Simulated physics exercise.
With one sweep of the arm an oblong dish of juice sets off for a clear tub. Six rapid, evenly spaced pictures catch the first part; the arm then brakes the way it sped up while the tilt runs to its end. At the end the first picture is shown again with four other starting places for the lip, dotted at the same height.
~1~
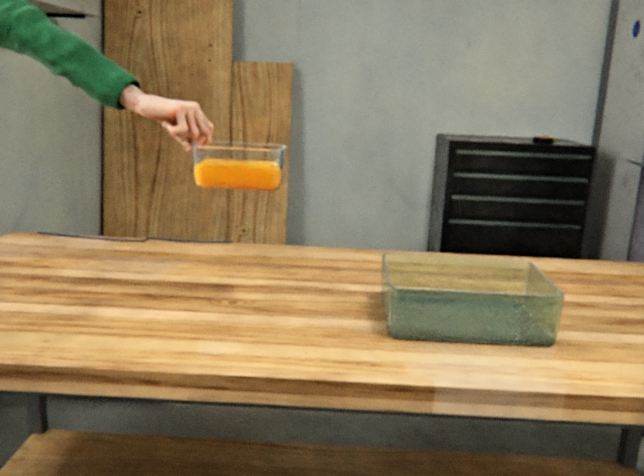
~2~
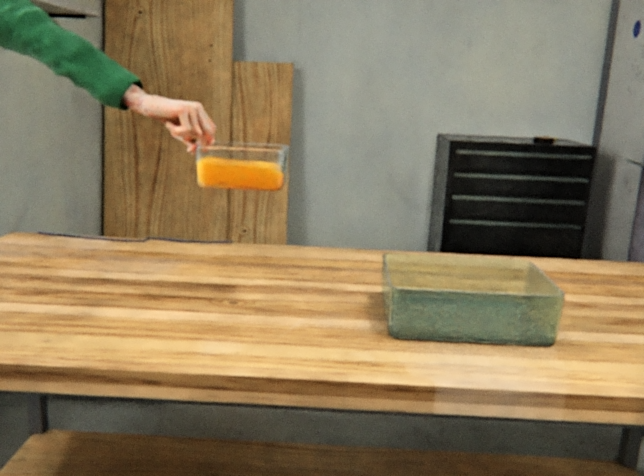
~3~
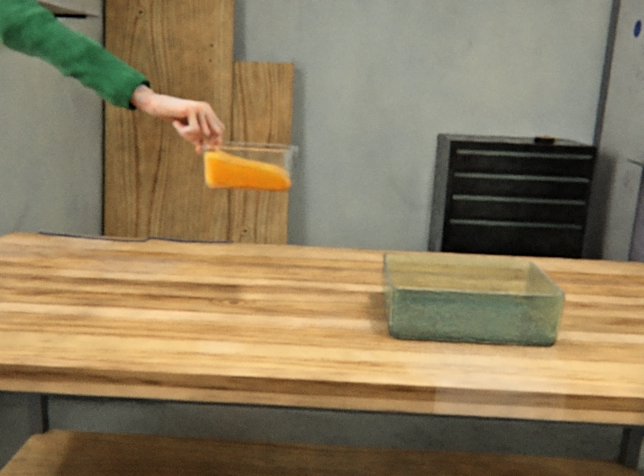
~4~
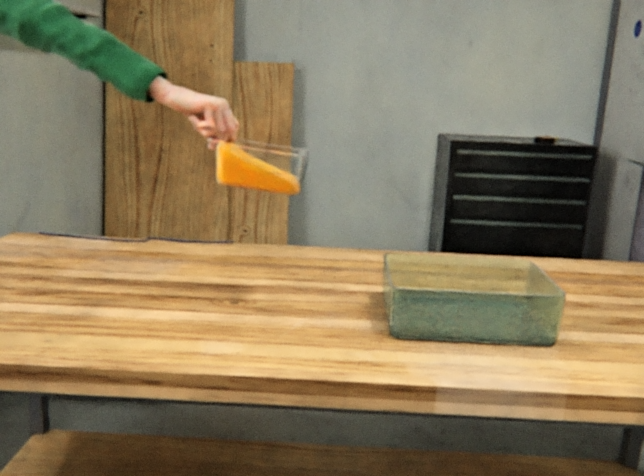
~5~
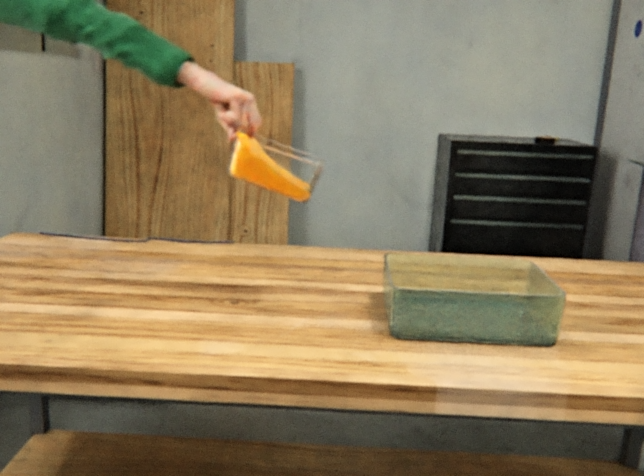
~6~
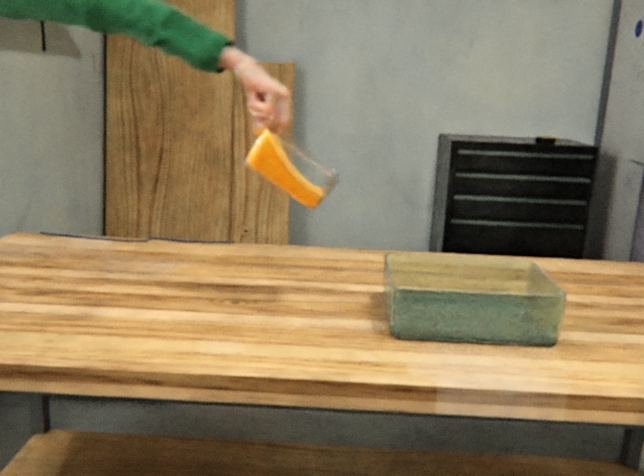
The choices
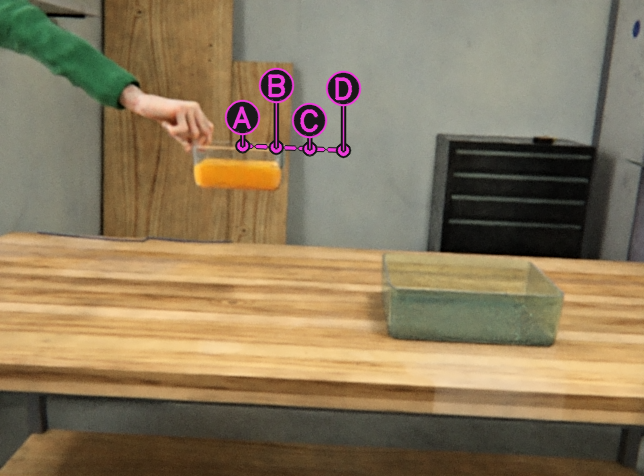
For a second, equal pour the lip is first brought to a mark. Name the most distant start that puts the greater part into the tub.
The answer is dot A.
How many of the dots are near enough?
All of them.
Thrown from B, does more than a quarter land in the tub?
Yes.
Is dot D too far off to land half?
No.
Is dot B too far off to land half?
No, that is safe.
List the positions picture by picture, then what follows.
Upright, lip at (283, 147); tub from (387, 336) to (555, 345); nothing has left yet, in the first picture.
Upright, lip at (286, 147); nothing has left yet, in the second picture.
Upright, lip at (294, 148); nothing has left yet, in the third picture.
Tipped about 6°, lip at (307, 153); nothing has left yet, in the fourth picture.
Tipped about 17°, lip at (323, 163); juice is over the rim, down to (247, 136), in the fifth picture.
Tipped about 32°, lip at (338, 175); juice is over the rim, down to (259, 133), in the sixth picture.
On the marked copy, A at (242, 145); B at (276, 147); C at (309, 148); D at (343, 150).
For dot A, about 66 % lands in the tub, 25 % falls short and 9 % goes beside or beyond.
For dot B, about 73 % lands in the tub, 16 % falls short and 10 % goes beside or beyond.
For dot C, about 81 % lands in the tub, 7 % falls short and 11 % goes beside or beyond.
For dot D, about 89 % lands in the tub, 5 % falls short and 6 % goes beside or beyond.
